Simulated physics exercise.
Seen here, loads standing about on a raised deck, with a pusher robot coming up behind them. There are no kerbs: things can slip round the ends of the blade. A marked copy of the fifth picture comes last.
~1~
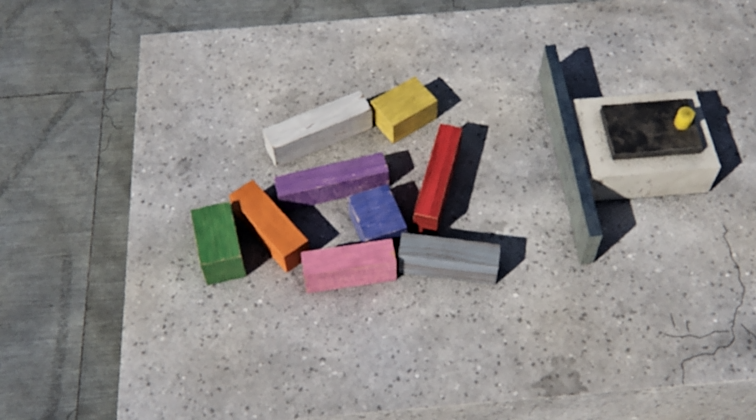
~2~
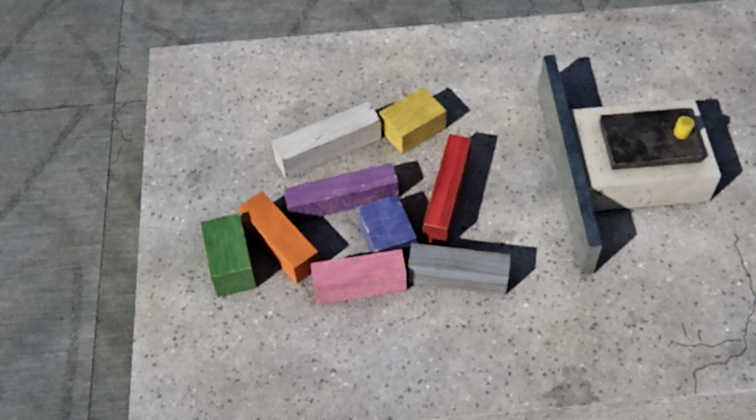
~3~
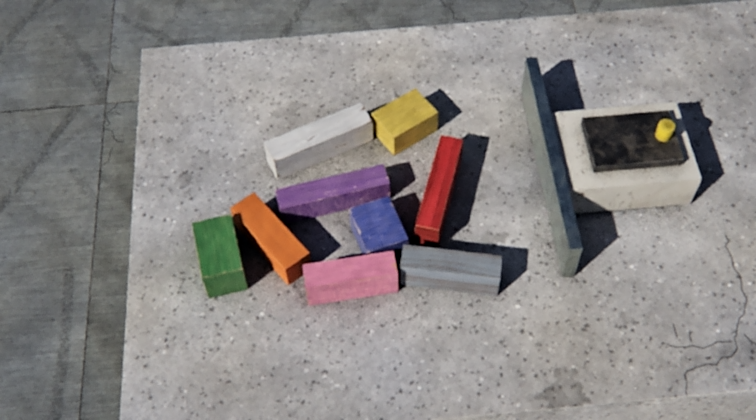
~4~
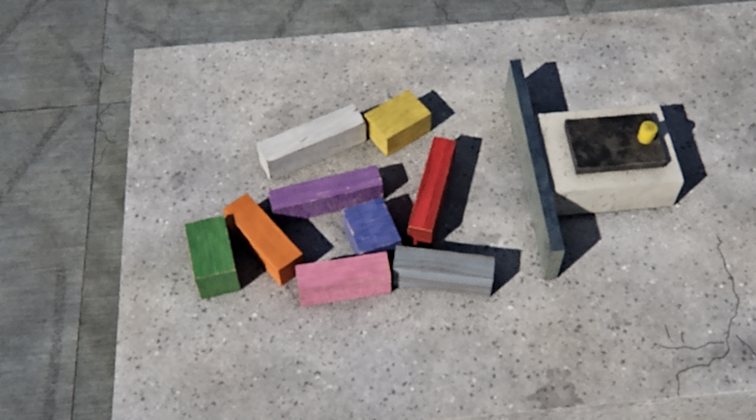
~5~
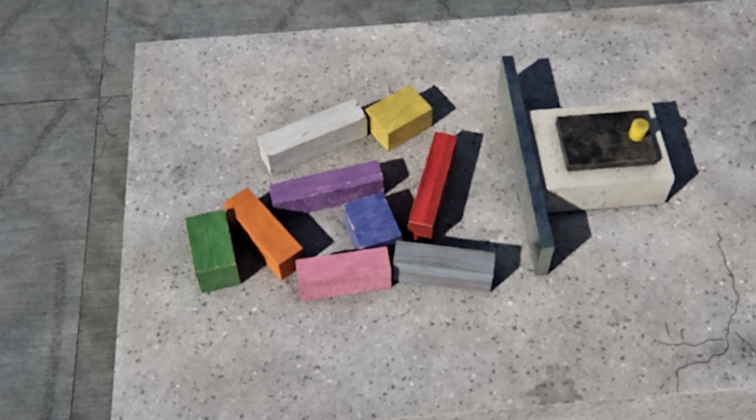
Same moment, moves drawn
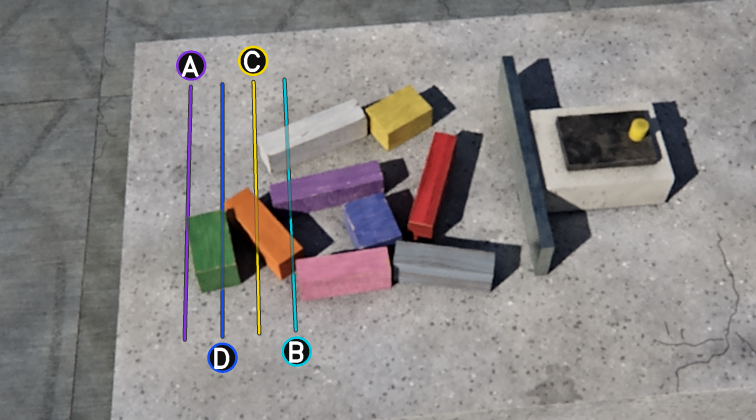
A pusher robot, pale with a black top, a yellow knob and a wide dark blade, edges left across a speckled grey deck, seen from high above. To its left lie white, yellow, purple, red, blue, grey, pink, orange and green blocks, the green one farthest left. The blocks keep their places on the deck while the camera shifts slightly, and the blade's gap to the red block narrows.
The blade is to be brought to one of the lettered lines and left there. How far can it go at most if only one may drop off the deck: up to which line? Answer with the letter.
Up to line C.
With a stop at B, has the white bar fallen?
By then, no.
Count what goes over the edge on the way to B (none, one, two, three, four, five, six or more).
In all, none.
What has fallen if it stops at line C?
It is the pink bar.
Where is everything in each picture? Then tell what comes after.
Green crate (219, 243); yellow crate (404, 110); blue crate (377, 220), in the first picture.
Robot (644, 138); purple bar (342, 193), in the second picture.
Robot (625, 140); grey stick (450, 271), in the third picture.
Robot (607, 143); red stick (432, 192), in the fourth picture.
Robot (599, 140); green crate (213, 251); yellow crate (399, 118); blue crate (372, 228), in the fifth picture.
On the marked copy, A at (188, 203); B at (290, 195); C at (256, 197); D at (223, 200).
With C. Early on, robot (501, 147); grey stick (383, 278); pink bar (288, 285).
Further on, robot (404, 155); pink bar (188, 306); green crate (193, 251).
At the end, robot (330, 161); pink bar over the edge; green crate (136, 252); one fallen.
As for the rest, A drops five; B is within the limit but short; D drops three.
